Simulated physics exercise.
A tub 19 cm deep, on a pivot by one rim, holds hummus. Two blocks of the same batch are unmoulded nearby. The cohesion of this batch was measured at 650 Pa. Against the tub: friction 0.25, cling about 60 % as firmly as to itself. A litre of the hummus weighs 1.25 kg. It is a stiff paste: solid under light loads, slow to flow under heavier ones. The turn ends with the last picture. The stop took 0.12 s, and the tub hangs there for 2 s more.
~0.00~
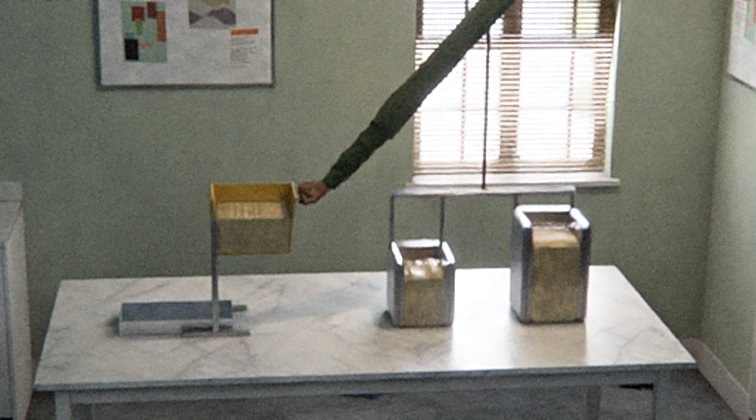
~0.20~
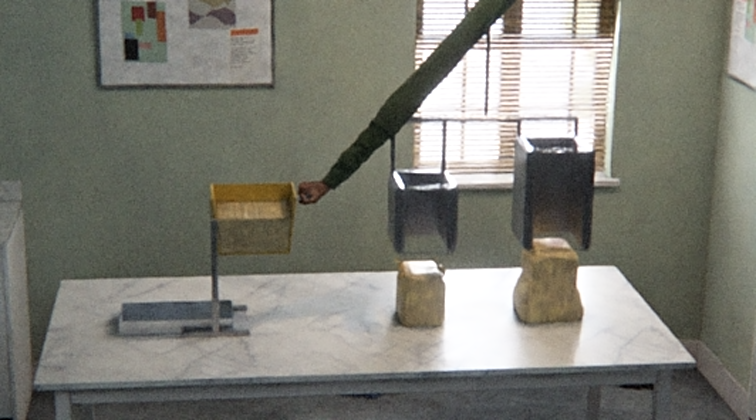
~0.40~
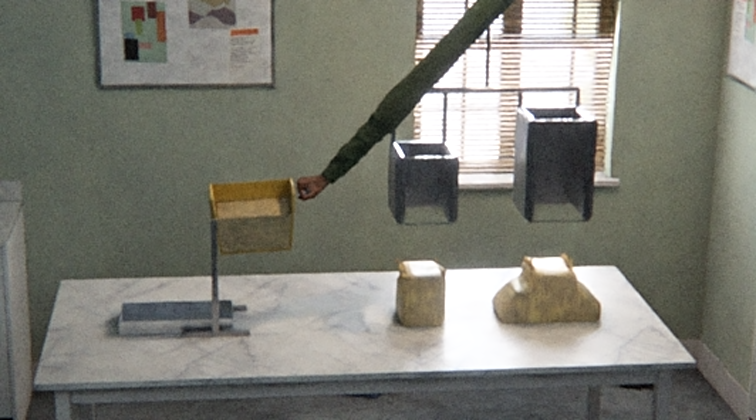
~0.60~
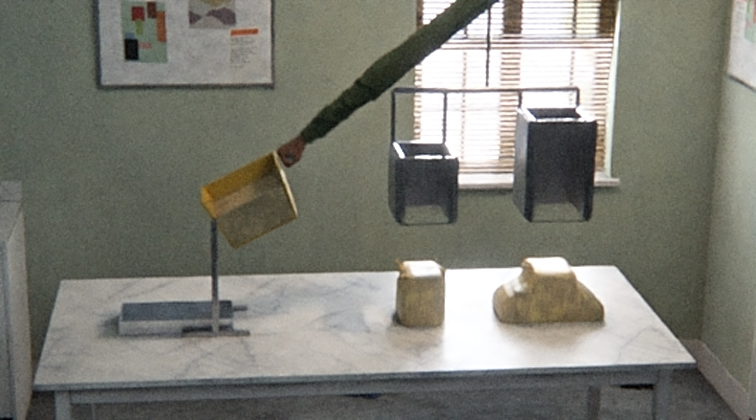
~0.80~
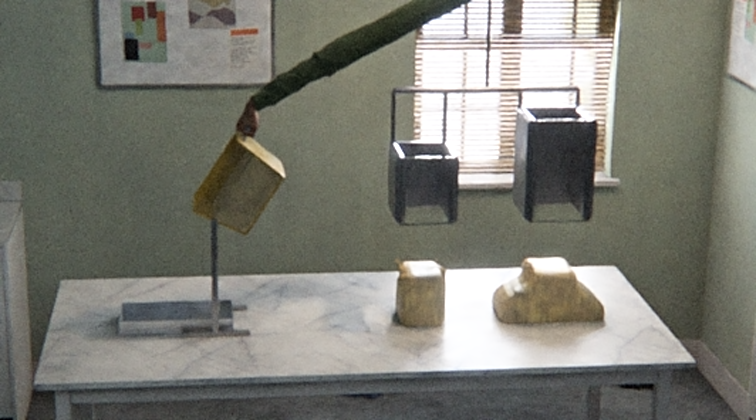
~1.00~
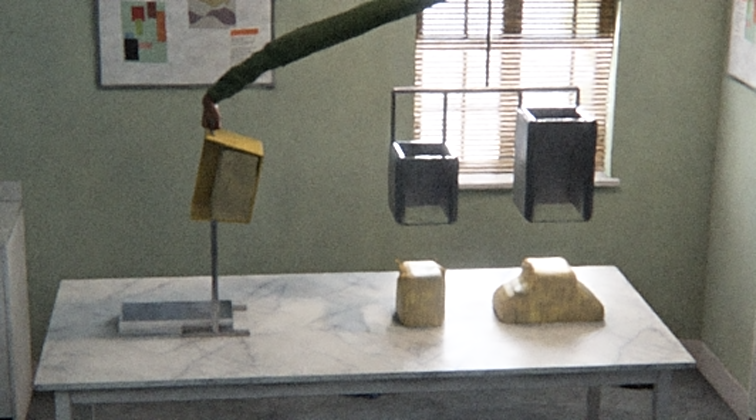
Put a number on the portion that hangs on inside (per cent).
Close to 100 per cent.
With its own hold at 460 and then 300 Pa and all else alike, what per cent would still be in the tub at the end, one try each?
In turn about 65 %, 55 %.
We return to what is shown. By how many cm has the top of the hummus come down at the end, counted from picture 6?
Roughly 4 cm.
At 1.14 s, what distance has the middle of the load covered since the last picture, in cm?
About 2 cm.
After 1.14 s, the tub is at 78 degrees and holds 100 %.
After 1.31 s, the tub is at 78 degrees and holds 100 %.
After 1.48 s, the tub is at 78 degrees and holds 100 %.
After 1.65 s, the tub is at 78 degrees and holds 100 %.
After 3.00 s, the tub is at 78 degrees and holds 100 %.
